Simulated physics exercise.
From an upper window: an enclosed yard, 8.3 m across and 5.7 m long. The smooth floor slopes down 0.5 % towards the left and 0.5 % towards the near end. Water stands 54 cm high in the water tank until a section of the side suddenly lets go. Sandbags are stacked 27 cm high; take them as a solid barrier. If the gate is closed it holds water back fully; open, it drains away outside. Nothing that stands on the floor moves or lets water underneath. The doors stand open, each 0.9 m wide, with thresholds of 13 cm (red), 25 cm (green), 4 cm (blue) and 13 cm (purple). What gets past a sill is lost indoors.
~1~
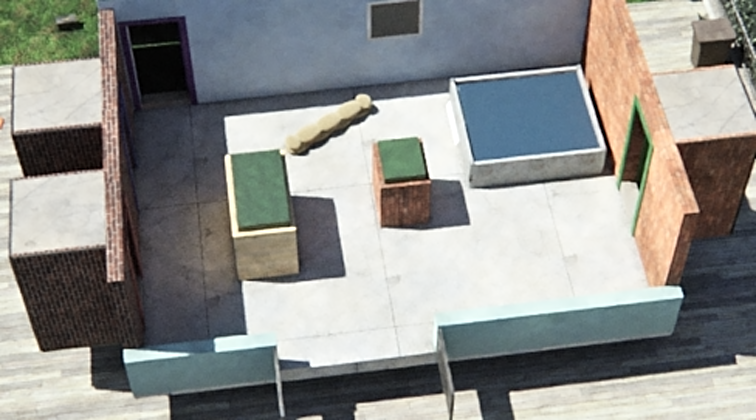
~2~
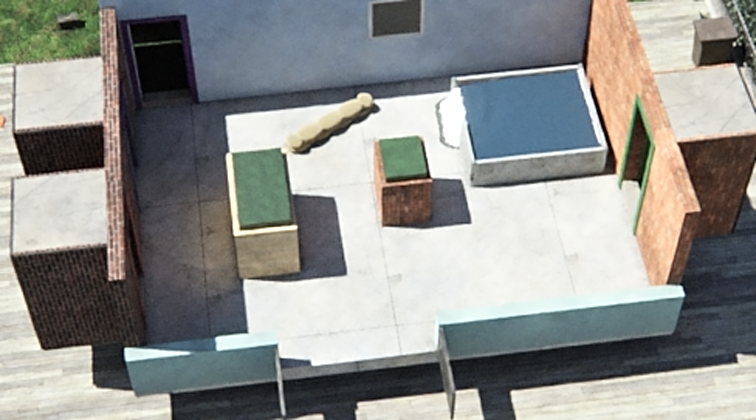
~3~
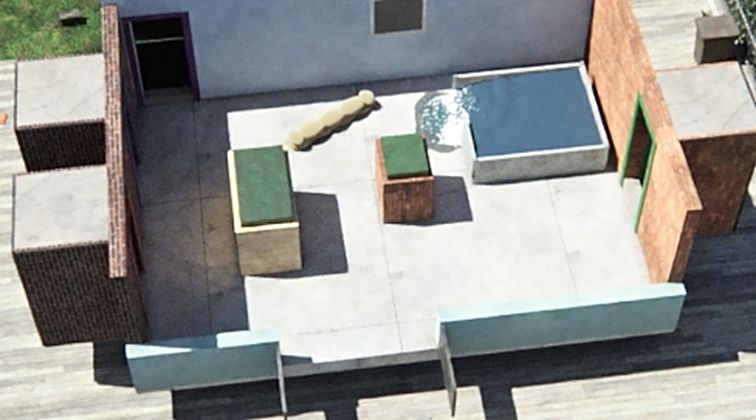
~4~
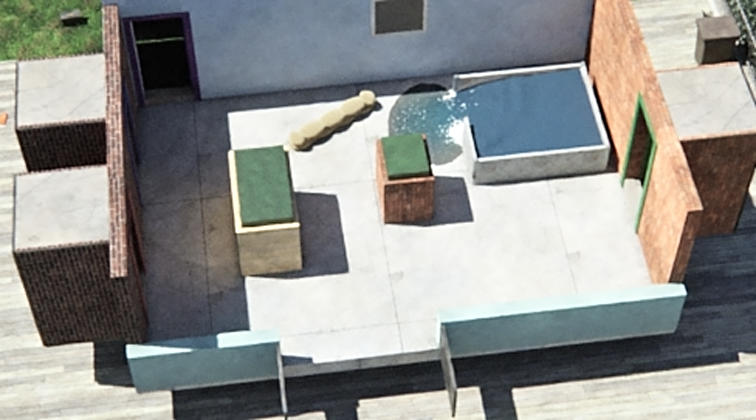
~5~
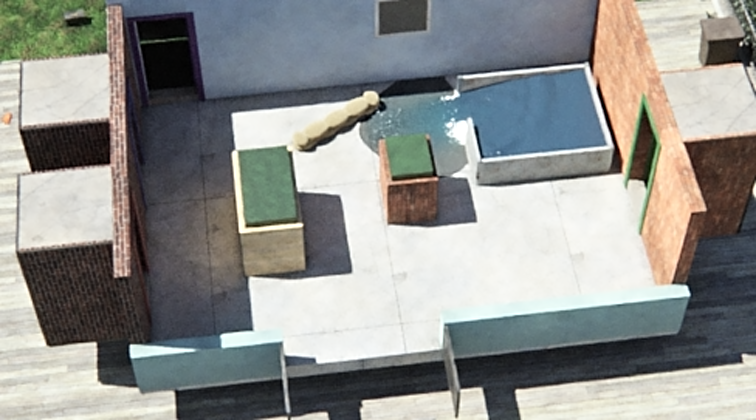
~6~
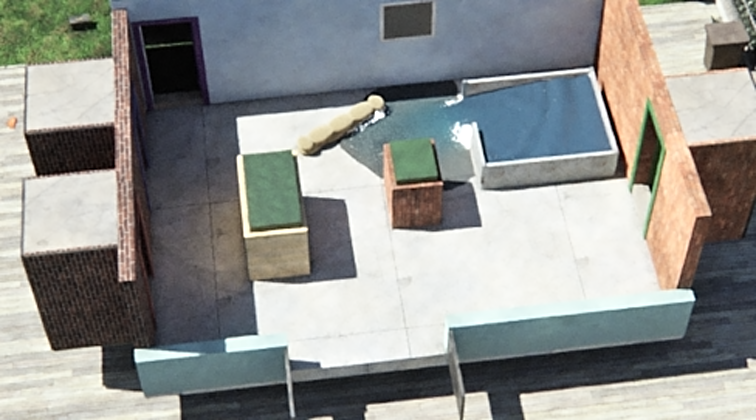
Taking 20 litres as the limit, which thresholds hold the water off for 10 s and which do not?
Within that time: At the red door it keeps below the limit; at the green door it stays under the limit; at the blue door it passes the limit; at the purple door it does not reach the limit.
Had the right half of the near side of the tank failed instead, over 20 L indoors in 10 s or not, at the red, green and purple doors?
Then: Red below, green not over, purple under.
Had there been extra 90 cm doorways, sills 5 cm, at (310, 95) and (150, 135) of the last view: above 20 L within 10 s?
In turn: Under, past it.
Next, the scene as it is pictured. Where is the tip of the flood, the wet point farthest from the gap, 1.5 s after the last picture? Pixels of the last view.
At about (161, 212).
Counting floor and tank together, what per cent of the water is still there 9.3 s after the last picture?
Roughly 72 in a hundred.
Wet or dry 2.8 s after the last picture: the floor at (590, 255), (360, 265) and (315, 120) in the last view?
In that order: Not reached, under water, under water.
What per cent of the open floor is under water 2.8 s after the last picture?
Near 45 per cent is wet.
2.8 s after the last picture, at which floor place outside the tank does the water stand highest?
At about (307, 196).
Then, 0.7 s after the last picture water covers 15 % of the floor and is deepest (34 cm) near (382, 88); red door not reached, green door not reached, blue door not reached, purple door not reached.
Then, 1.5 s after the last picture water covers 25 % of the floor and is deepest (31 cm) near (386, 110); red door not reached, green door not reached, blue door not reached, purple door not reached.
Then, 2.8 s after the last picture water covers 45 % of the floor and is deepest (27 cm) near (307, 196); red door not reached, green door not reached, blue door 12 cm at the sill, 47 L in, purple door 2 cm at the sill, 0 L in.
Then, 5.3 s after the last picture water covers 60 % of the floor and is deepest (18 cm) near (307, 196); red door 2 cm at the sill, 0 L in, green door not reached, blue door 12 cm at the sill, 189 L in, purple door 8 cm at the sill, 0 L in.
Then, 9.3 s after the last picture water covers 70 % of the floor and is deepest (10 cm) near (307, 196); red door 4 cm at the sill, 0 L in, green door 1 cm at the sill, 0 L in, blue door 7 cm at the sill, 257 L in, purple door 5 cm at the sill, 0 L in.
